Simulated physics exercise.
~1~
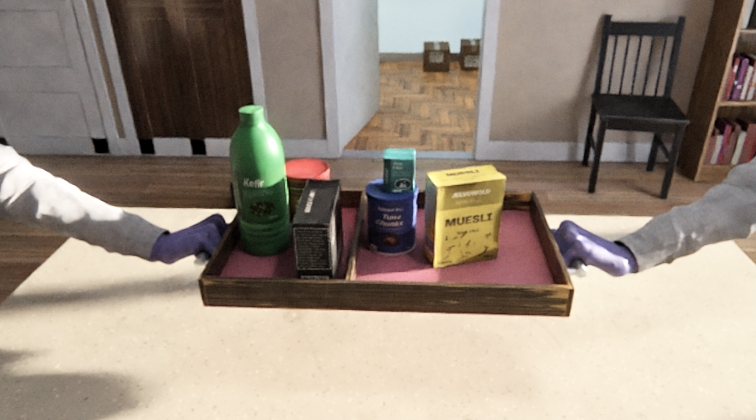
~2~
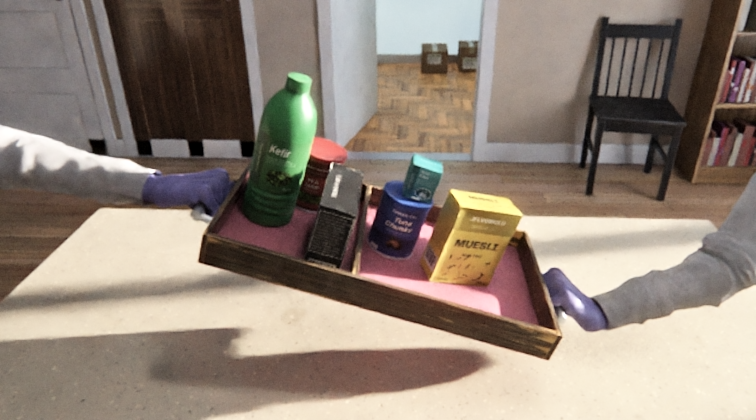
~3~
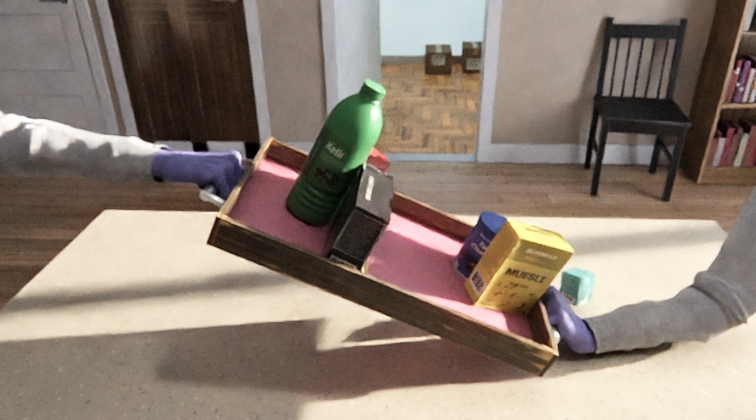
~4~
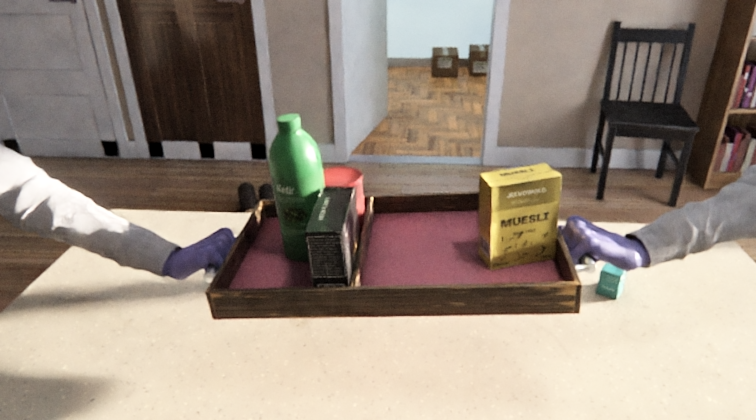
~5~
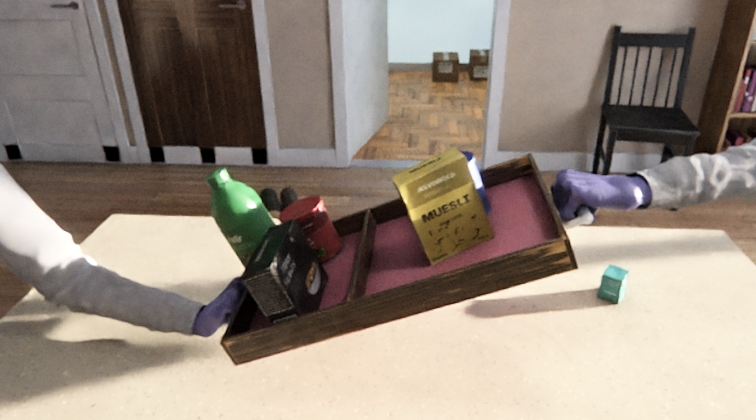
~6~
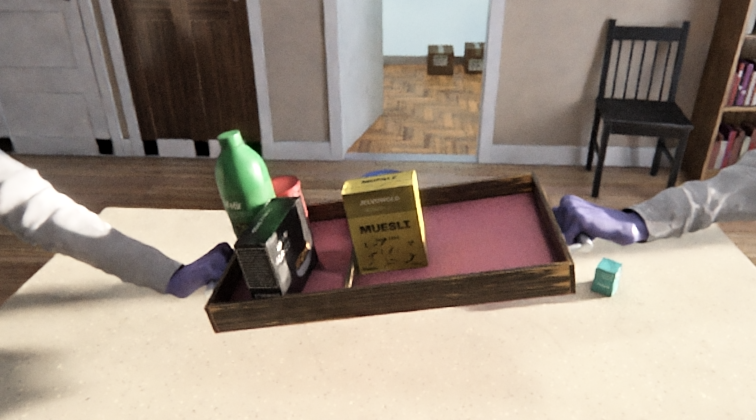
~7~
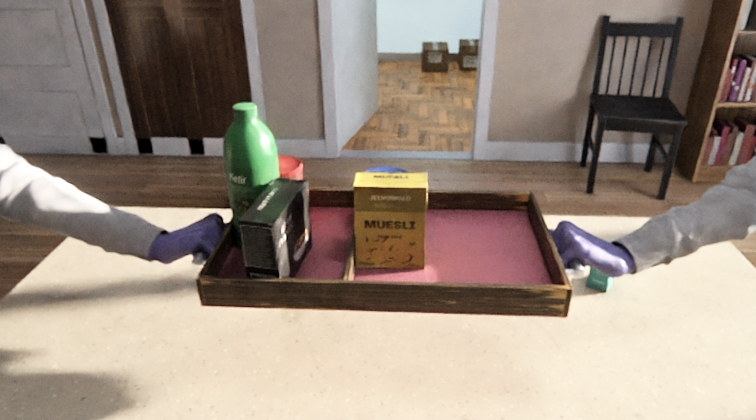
A wooden tray of groceries, held by two gloved hands, tips right, and a small turquoise packet drops onto the table; it then tips left, sending the muesli box and blue tin sliding back toward the middle, and finally levels with its remaining items upright.
